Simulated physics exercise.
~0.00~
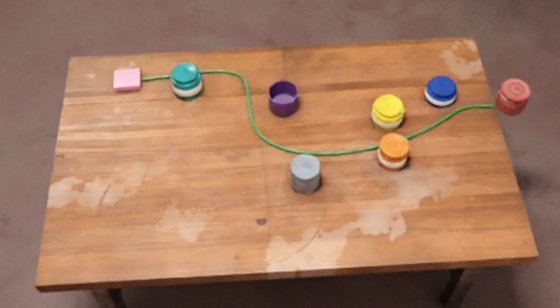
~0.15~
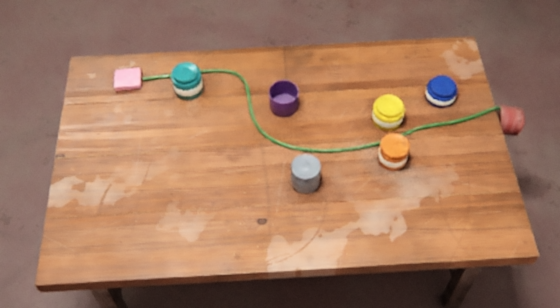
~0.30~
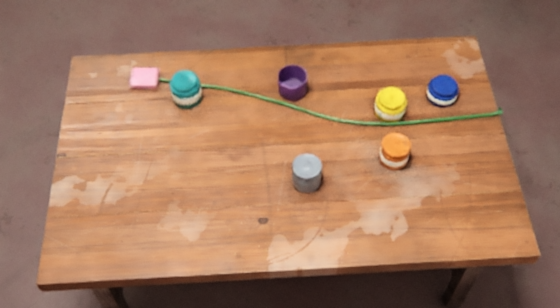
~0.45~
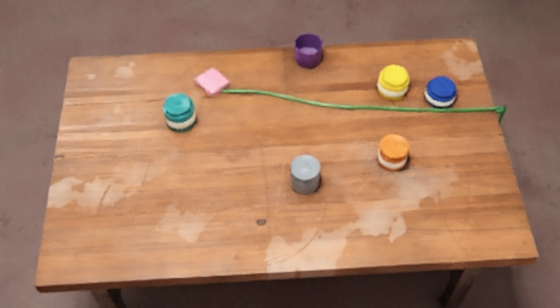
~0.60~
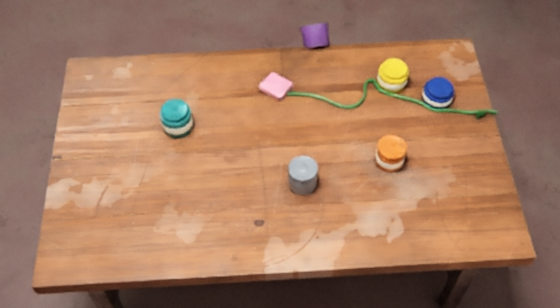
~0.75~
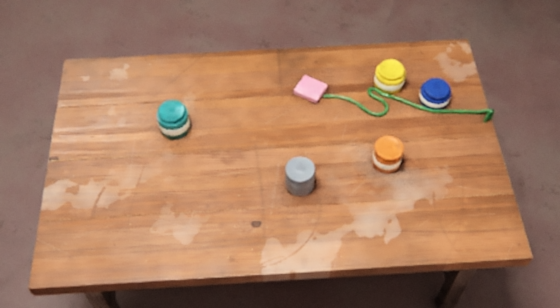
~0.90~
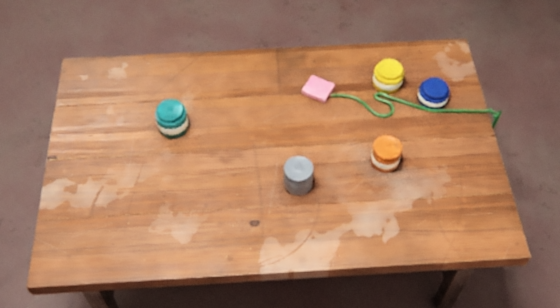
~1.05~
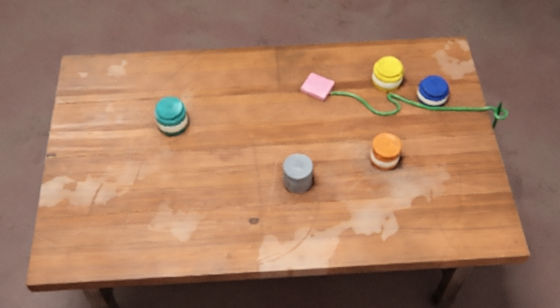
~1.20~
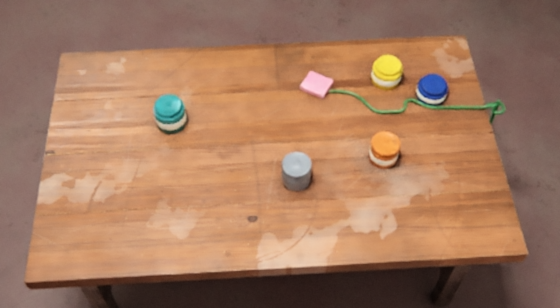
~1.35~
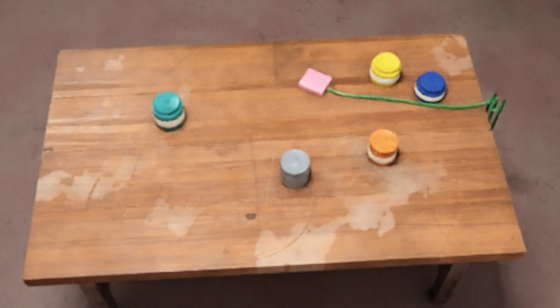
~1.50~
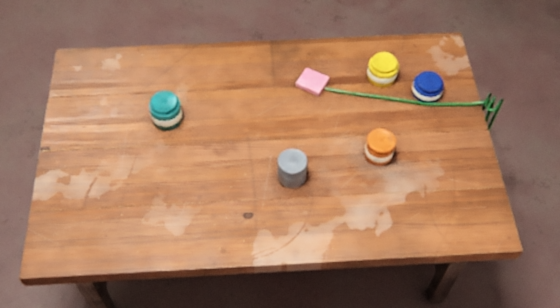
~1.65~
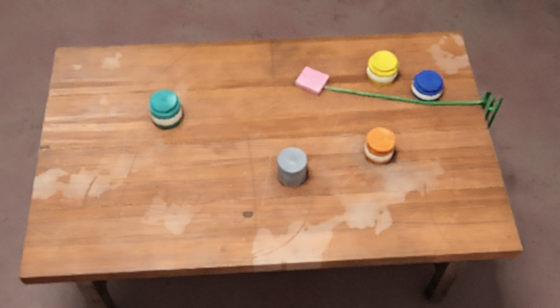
A wooden table held several small colored containers and a pink block tied by a green cord to a red piece that dropped off the right edge, dragging the block rightward; the purple cup tipped off the back, and the block stopped near the yellow jar.
